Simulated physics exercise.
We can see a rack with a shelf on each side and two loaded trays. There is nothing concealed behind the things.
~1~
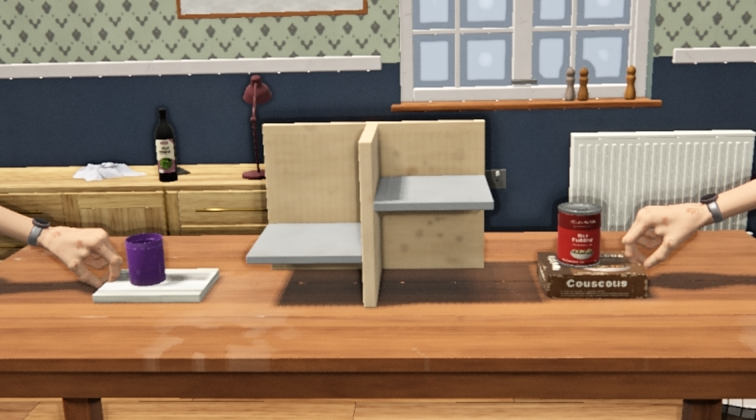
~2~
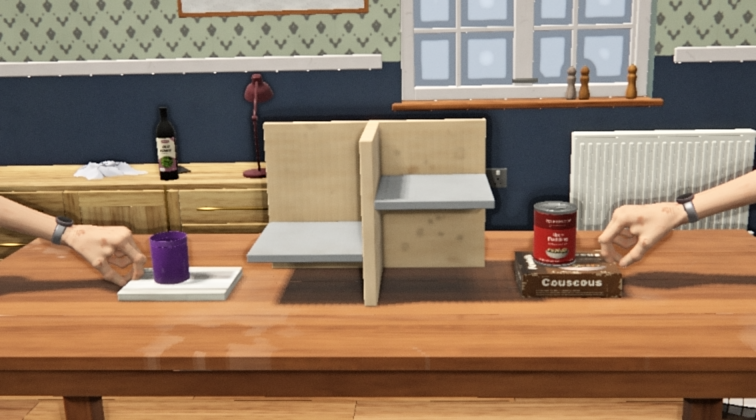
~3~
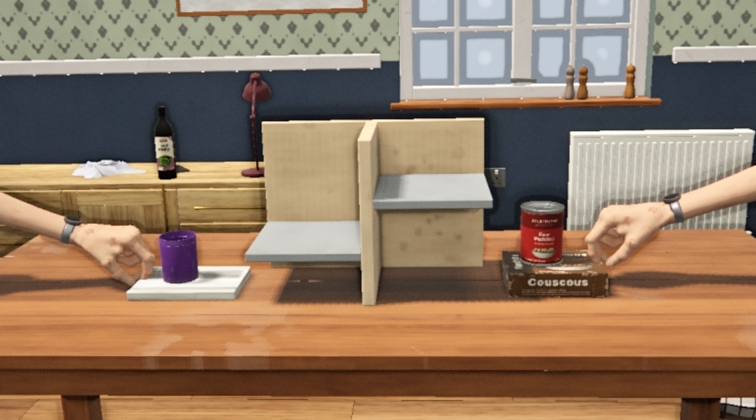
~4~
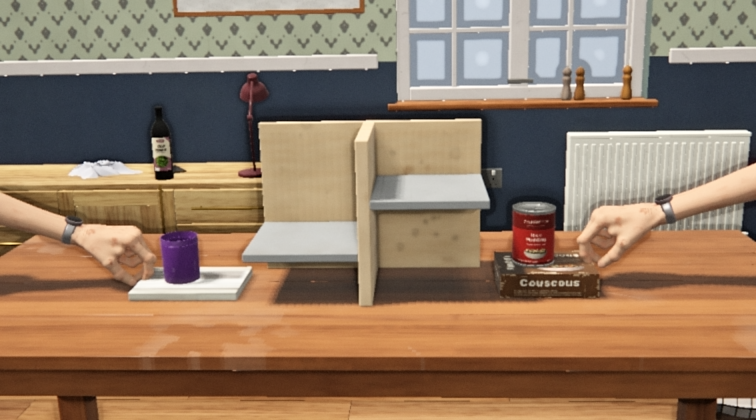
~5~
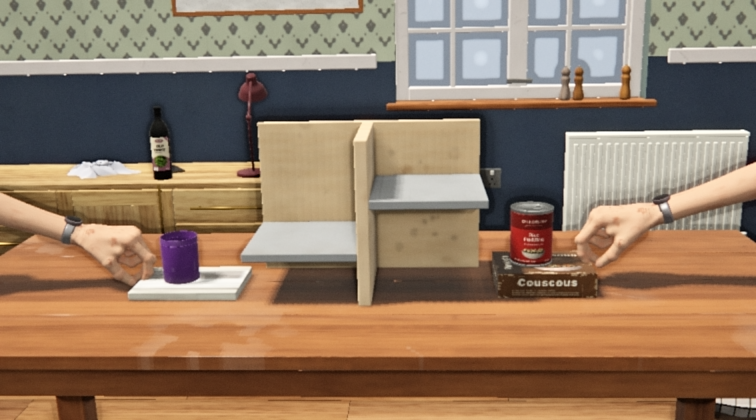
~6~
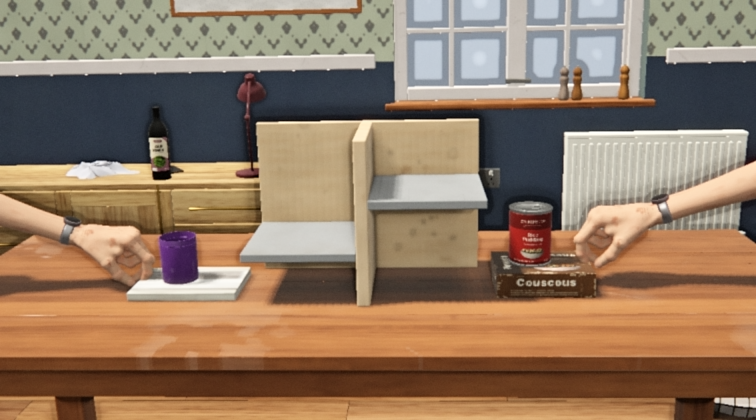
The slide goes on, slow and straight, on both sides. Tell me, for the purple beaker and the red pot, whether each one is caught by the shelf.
Result: The purple beaker is caught, the red pot gets through.
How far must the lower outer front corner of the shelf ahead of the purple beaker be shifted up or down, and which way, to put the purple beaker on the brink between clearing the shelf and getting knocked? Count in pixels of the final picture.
The tipping point sits around 12 pixels higher.
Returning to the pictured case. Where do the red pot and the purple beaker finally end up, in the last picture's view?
Roughly (423, 235) for the first and roughly (239, 261) for the other.
Then, 0.72 s on from there, purple beaker riding along near (213, 258); red pot riding along near (491, 235).
Then, 1.36 s on from there, purple beaker pushed back on its carrier near (234, 258); red pot riding along near (437, 235).
Then, 1.70 s on from there, purple beaker turned 18° from its first pose near (237, 258); red pot riding along near (423, 235).
In the end, the purple beaker strikes the shelf, near (239, 260); the red pot clears the shelf, near (423, 235).
